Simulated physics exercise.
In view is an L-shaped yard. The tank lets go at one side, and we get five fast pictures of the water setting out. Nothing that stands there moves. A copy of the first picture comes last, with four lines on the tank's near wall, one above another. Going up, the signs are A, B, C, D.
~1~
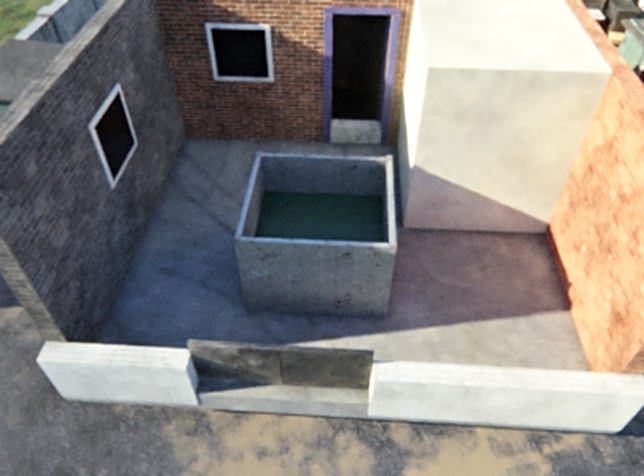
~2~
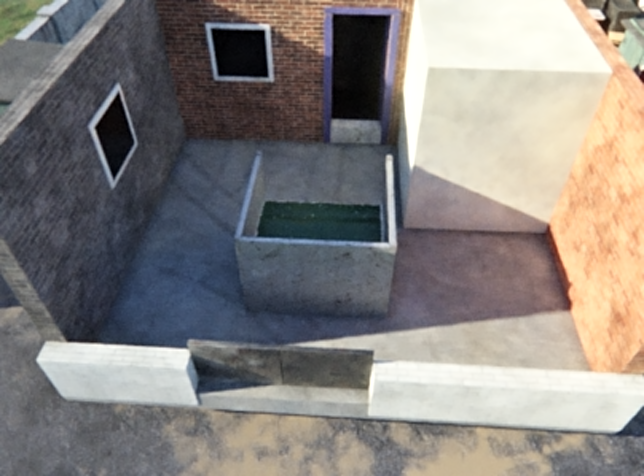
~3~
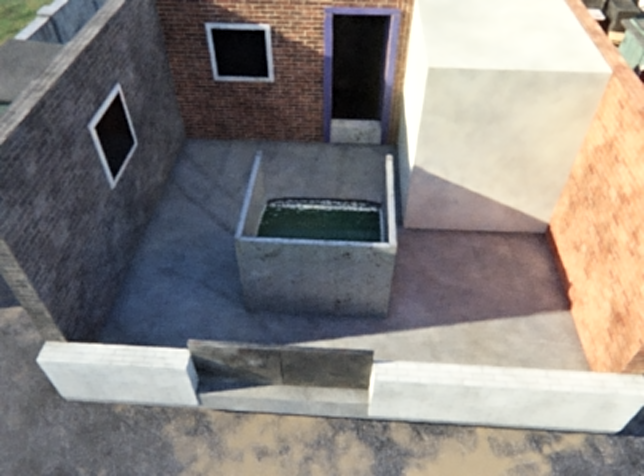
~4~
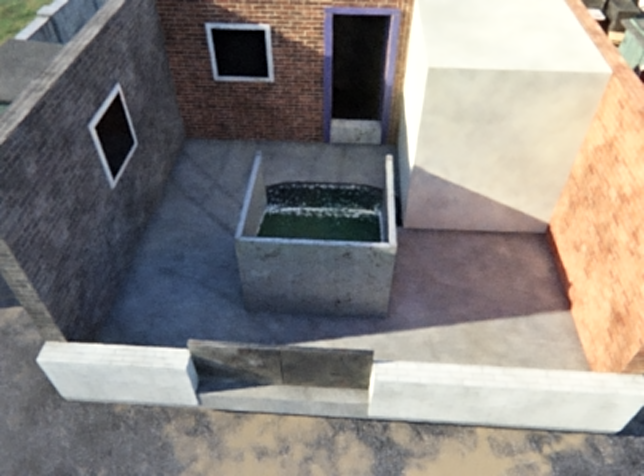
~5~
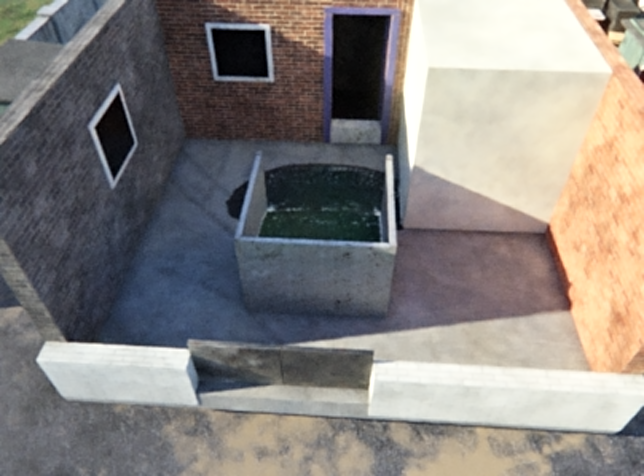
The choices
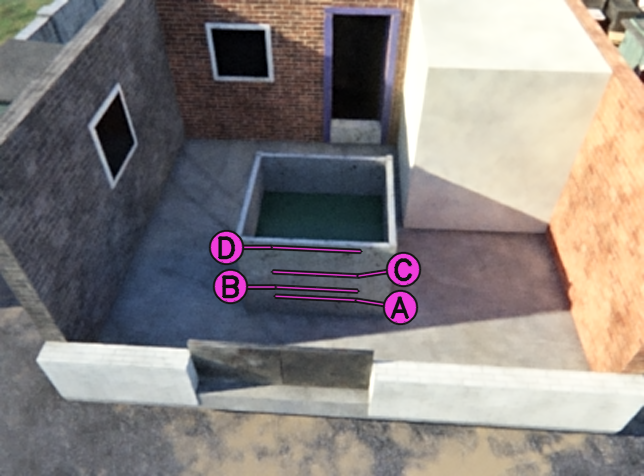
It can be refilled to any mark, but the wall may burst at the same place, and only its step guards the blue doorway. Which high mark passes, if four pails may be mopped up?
B.
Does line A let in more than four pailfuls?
No, not at all.
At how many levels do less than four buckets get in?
Two.
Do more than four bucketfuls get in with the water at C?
Yes, it does.
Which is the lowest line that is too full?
C it is.
On the marked copy, A at (316, 298); B at (315, 289); C at (315, 273); D at (315, 249); from the bottom up A, B, C, D.
With A, nothing gets over.
With B, a splash gets over, under a bucket.
With C, about 10 bucketfuls get in.
With D, dozens of bucketfuls pour in.
